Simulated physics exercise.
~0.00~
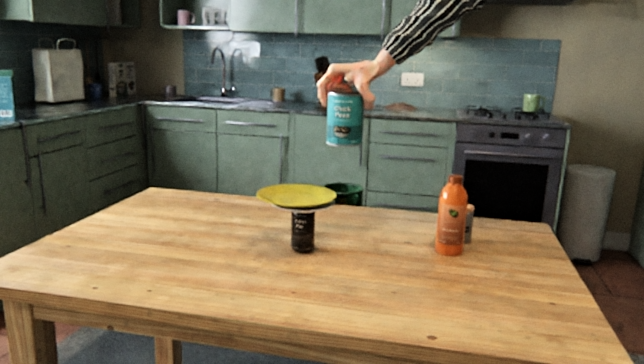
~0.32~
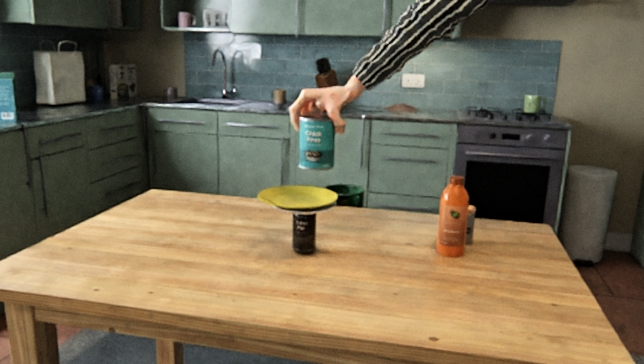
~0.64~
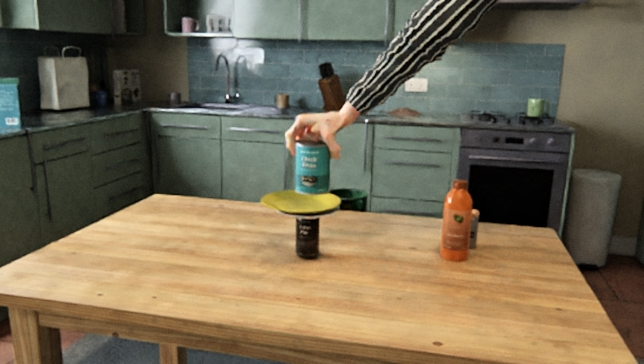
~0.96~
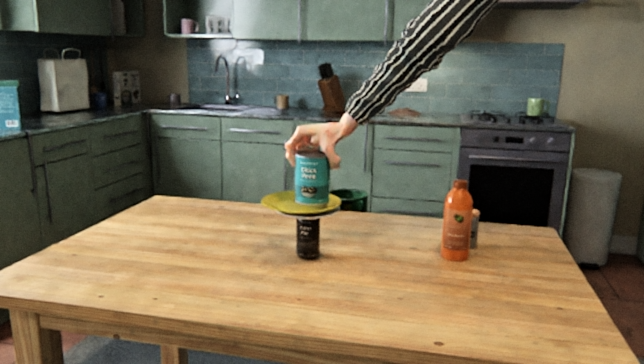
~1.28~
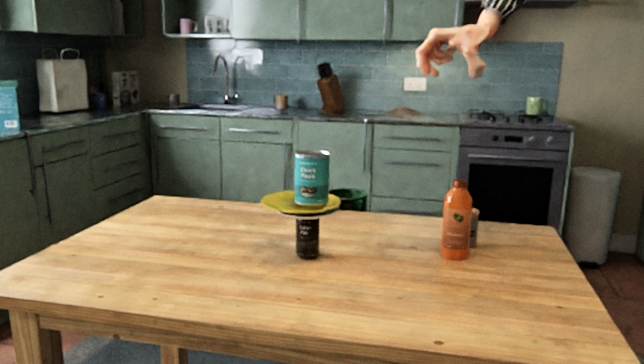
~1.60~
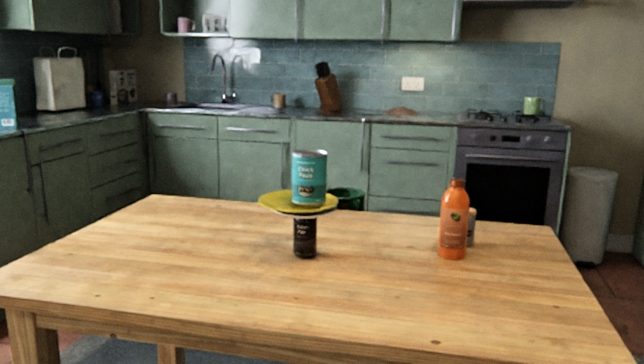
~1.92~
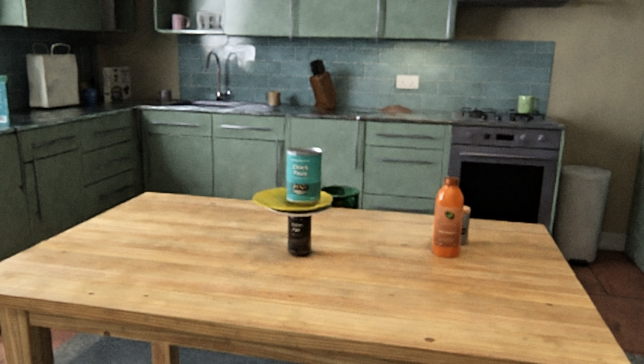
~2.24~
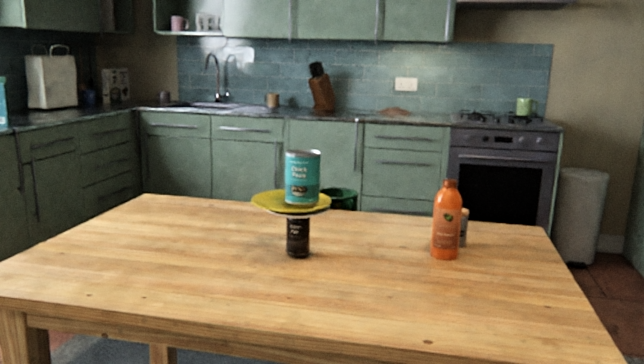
To begin with, a hand in a striped sleeve holds a turquoise tin above a wooden kitchen table, where a yellow plate rests on top of a black can. An orange bottle stands to the right, with a small grey container just behind it. The hand moves the tin left and down, keeping it upright, then lowers it onto the plate. The fingers let go, and the hand draws back up to the right and out of view. The tin stays upright on the plate, and the little stack remains balanced, with everything still in place.
